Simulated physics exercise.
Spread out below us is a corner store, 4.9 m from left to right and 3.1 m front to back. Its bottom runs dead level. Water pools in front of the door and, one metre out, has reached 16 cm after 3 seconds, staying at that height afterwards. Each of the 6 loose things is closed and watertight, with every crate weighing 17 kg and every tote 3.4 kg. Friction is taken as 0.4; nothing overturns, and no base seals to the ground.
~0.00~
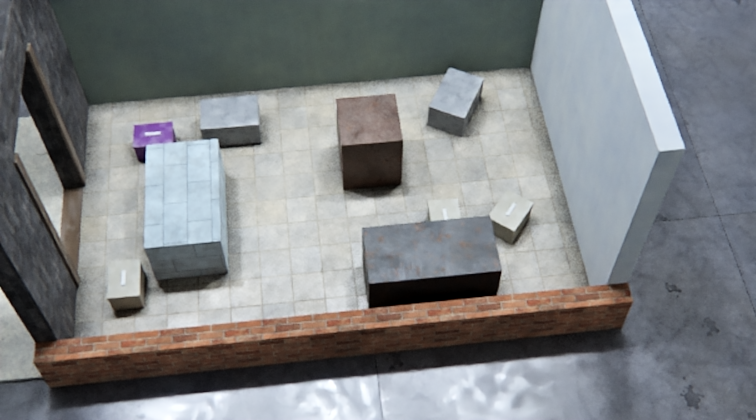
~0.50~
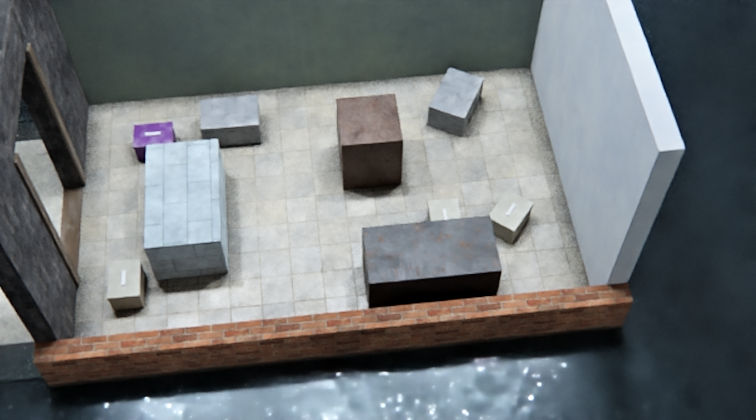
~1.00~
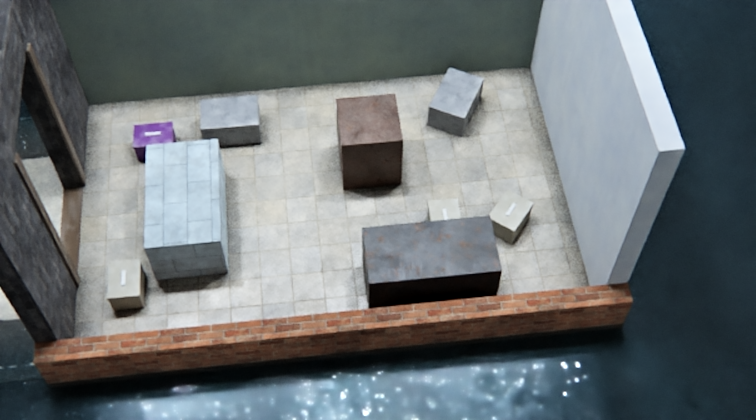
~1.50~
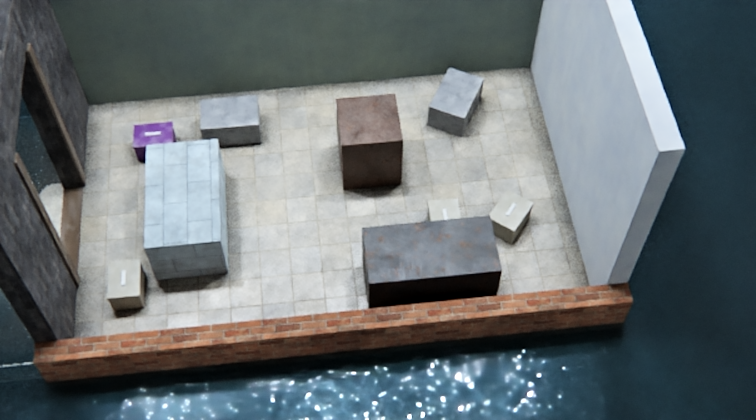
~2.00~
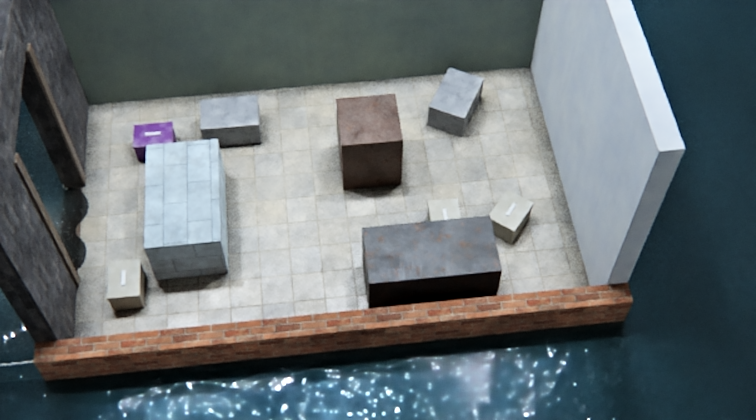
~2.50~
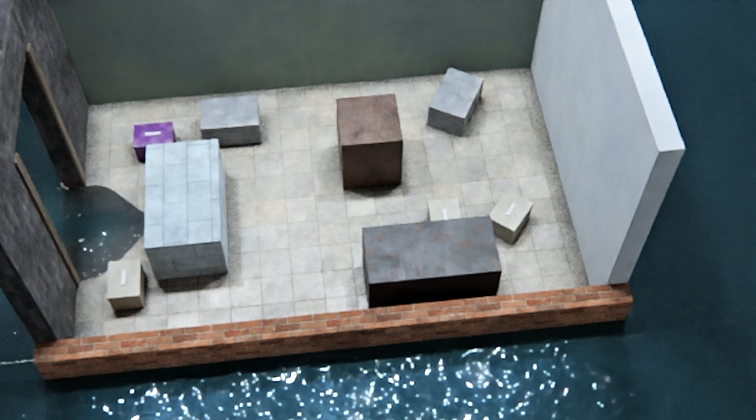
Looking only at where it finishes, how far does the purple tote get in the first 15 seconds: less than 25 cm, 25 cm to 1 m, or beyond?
It gets beyond 1 m.
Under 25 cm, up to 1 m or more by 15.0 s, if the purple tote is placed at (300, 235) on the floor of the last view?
What happens is it creeps a short distance.
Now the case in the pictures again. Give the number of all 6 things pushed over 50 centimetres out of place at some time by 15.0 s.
By my tally, 6.
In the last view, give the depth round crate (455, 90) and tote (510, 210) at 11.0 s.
I'd put it at 4 cm and 3 cm respectively.
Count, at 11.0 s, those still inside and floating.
Of them, 2.
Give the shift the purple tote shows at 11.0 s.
By then it has shifted roughly 250 cm.
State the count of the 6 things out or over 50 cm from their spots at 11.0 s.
By that point, 2.
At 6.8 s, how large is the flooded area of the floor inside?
Roughly 8.5 m2.
After 3.5 s the purple tote is near (153, 131), 0.0 m from its start, aground; 0 afloat.
After 6.8 s the purple tote is near (200, 87), 0.7 m from its start, afloat; 2 afloat.
After 11.0 s the purple tote is near (410, 115), 2.7 m from its start, afloat; 2 afloat.
After 15.0 s the purple tote is near (534, 168), 3.9 m from its start, afloat; 5 afloat.
